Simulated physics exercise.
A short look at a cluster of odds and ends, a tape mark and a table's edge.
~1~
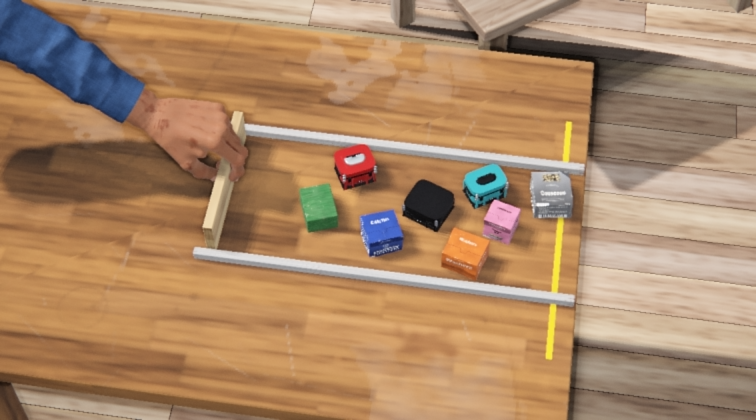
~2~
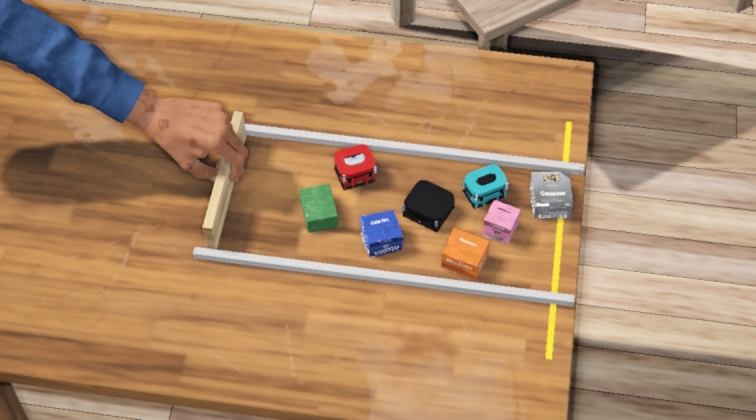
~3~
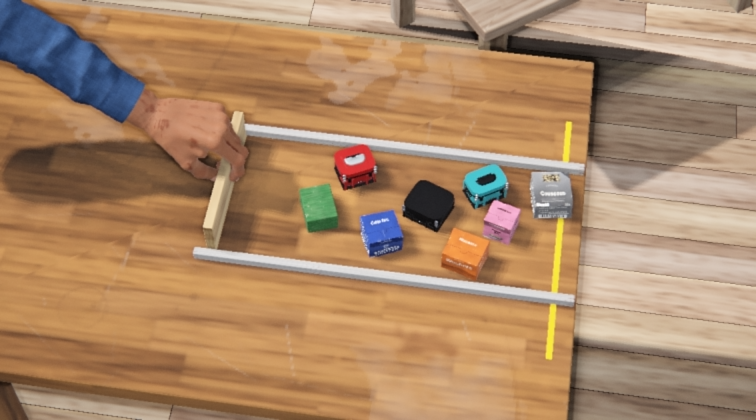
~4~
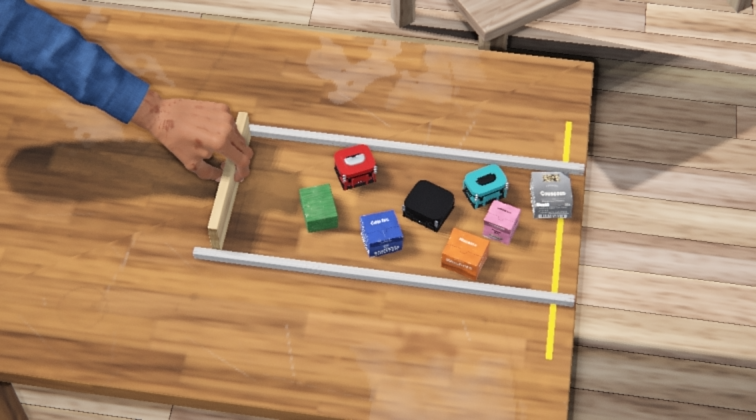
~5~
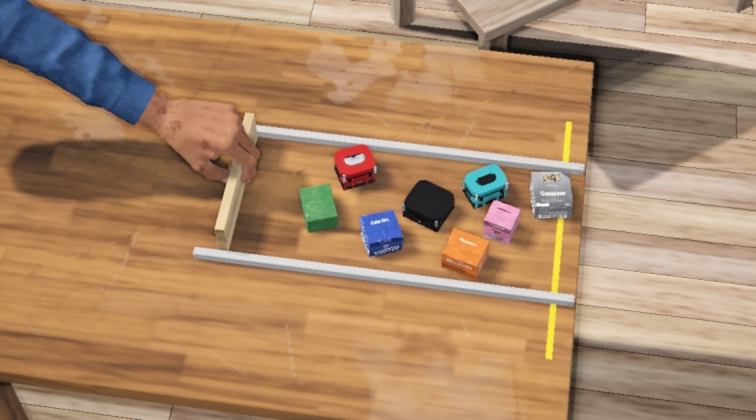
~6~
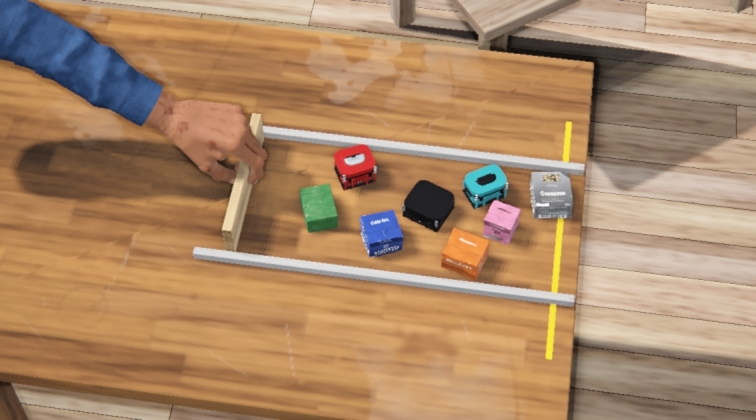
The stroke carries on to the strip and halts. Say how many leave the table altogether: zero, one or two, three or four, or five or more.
In the end the number that fall off is five or more.
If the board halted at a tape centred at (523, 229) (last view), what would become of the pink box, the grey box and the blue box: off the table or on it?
The pink box is lost, the grey box tumbles off, the blue box does not fall.
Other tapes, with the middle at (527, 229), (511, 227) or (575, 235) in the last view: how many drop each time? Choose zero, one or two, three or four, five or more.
One after another: Three to four; three or four; more than four.
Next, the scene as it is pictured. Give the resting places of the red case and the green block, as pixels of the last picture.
About (581, 201), and the other about (575, 243).
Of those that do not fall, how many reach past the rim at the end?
Overhanging: 2.
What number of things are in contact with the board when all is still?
In contact: 2.
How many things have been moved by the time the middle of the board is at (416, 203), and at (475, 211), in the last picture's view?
At the one place 7, at the other 8.
Soon after, none off yet; grey box at rest near (551, 195); pink box at rest near (501, 223); turquoise case at rest near (485, 186).
At rest, the number that fall off is five or more; fallen, blue box, black case, orange box, turquoise case, pink box and grey box.
